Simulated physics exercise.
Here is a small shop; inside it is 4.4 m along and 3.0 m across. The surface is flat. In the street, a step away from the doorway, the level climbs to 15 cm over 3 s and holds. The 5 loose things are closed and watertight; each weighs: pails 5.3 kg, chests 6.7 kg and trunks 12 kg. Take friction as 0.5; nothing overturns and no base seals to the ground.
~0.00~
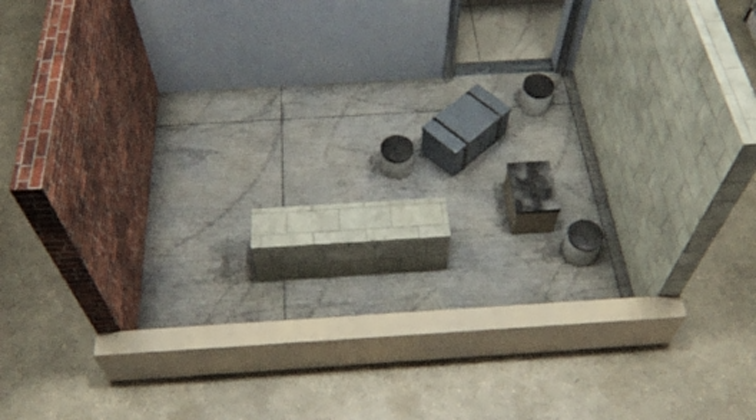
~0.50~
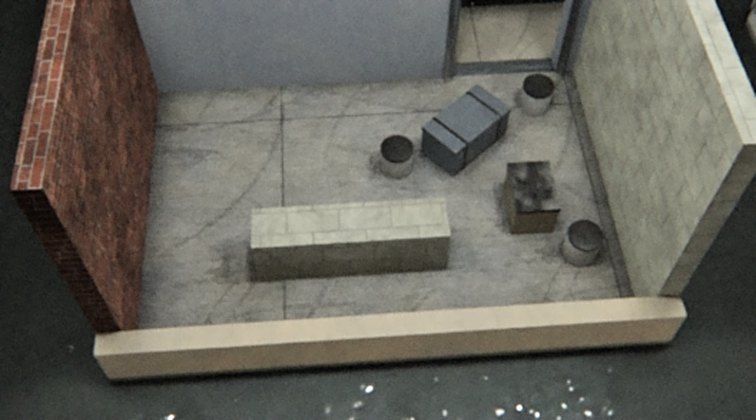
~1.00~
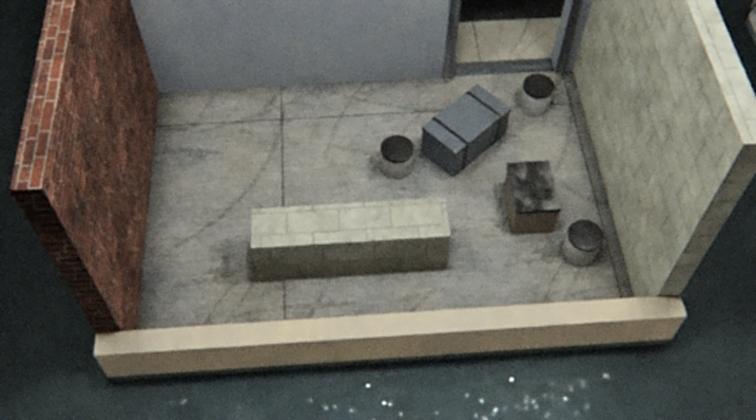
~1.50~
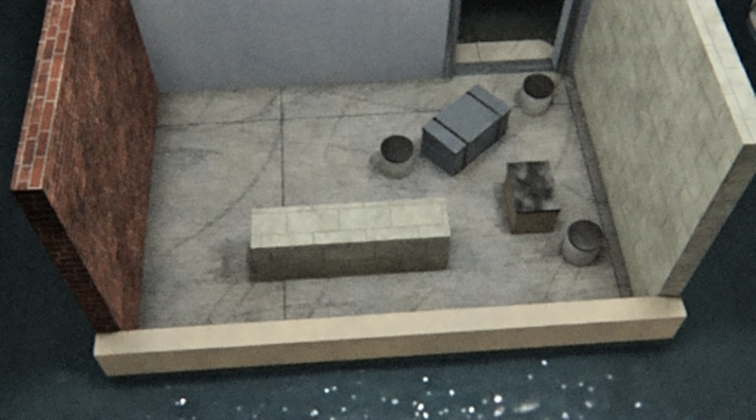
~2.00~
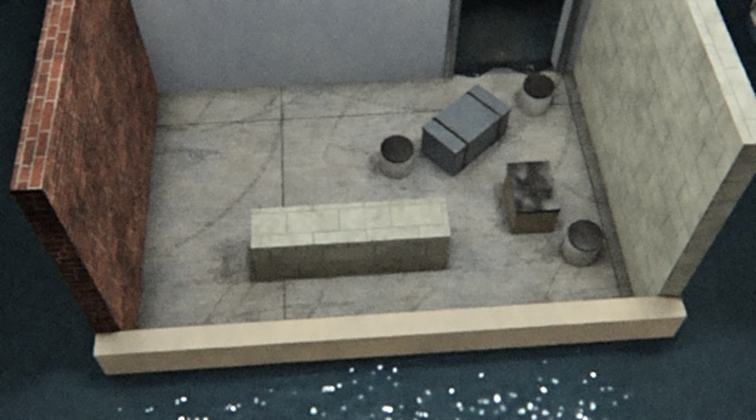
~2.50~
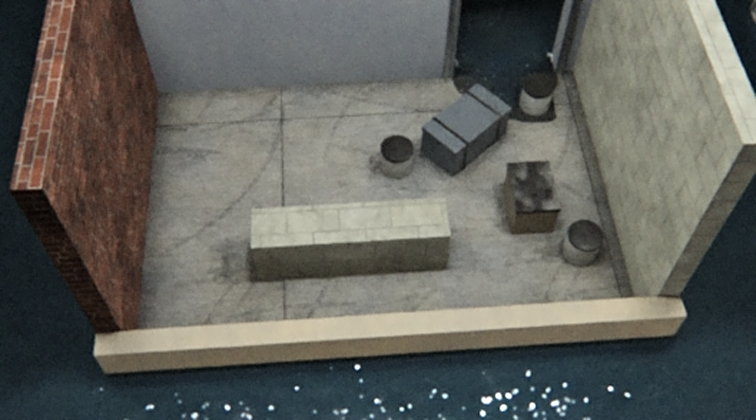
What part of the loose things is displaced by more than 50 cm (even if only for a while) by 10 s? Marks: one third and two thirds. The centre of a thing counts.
That comes to at least two thirds.
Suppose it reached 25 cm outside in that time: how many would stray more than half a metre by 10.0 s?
Then 5.
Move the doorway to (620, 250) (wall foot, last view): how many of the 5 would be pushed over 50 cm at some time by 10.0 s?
In that case 3 of them.
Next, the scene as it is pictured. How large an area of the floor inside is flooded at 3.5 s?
About 2.0 m2.
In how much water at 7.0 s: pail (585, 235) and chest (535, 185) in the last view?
Roughly 8 and 6 cm.
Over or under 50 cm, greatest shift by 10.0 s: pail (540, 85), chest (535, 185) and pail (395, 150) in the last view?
In that order: More, past it, short of it.
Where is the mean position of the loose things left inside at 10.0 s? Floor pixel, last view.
Near (336, 256).
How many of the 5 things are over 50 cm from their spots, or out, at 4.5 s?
I count 1.
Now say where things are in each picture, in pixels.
In the first picture, a pail at (586, 235), on the bottom; a pail at (539, 85), on the bottom; water covers 0.0 m2; 0 of 5 have shifted.
In the second picture, a pail at (586, 235) rests on the ground; a pail at (539, 85) rests on the ground; 0.0 m2 under water; 0 of 5 have shifted.
In the third picture, a pail at (586, 235) rests on the ground; a pail at (539, 85) rests on the ground; 0.0 m2 under water; 0 of 5 have shifted.
In the fourth picture, a pail at (586, 235), on the bottom; a pail at (539, 85), on the bottom; 0.0 m2 under water; 0 of 5 have shifted.
In the fifth picture, a pail at (586, 235), on the bottom; a pail at (539, 85) rests on the ground; water covers 0.0 m2; 0 of 5 have shifted.
In the sixth picture, a pail at (586, 235), on the bottom; a pail at (539, 85) rests on the ground; water covers 0.4 m2; 0 of 5 have shifted.
After 3.5 s 0 of 5 are over 50 cm from their spots; 0 afloat.
After 4.5 s 1 of 5 are over 50 cm from their spots; 1 afloat.
After 7.0 s 4 of 5 are over 50 cm from their spots; 4 afloat.
After 10.0 s 4 of 5 are over 50 cm from their spots, and 4 have been at some point; 3 afloat.
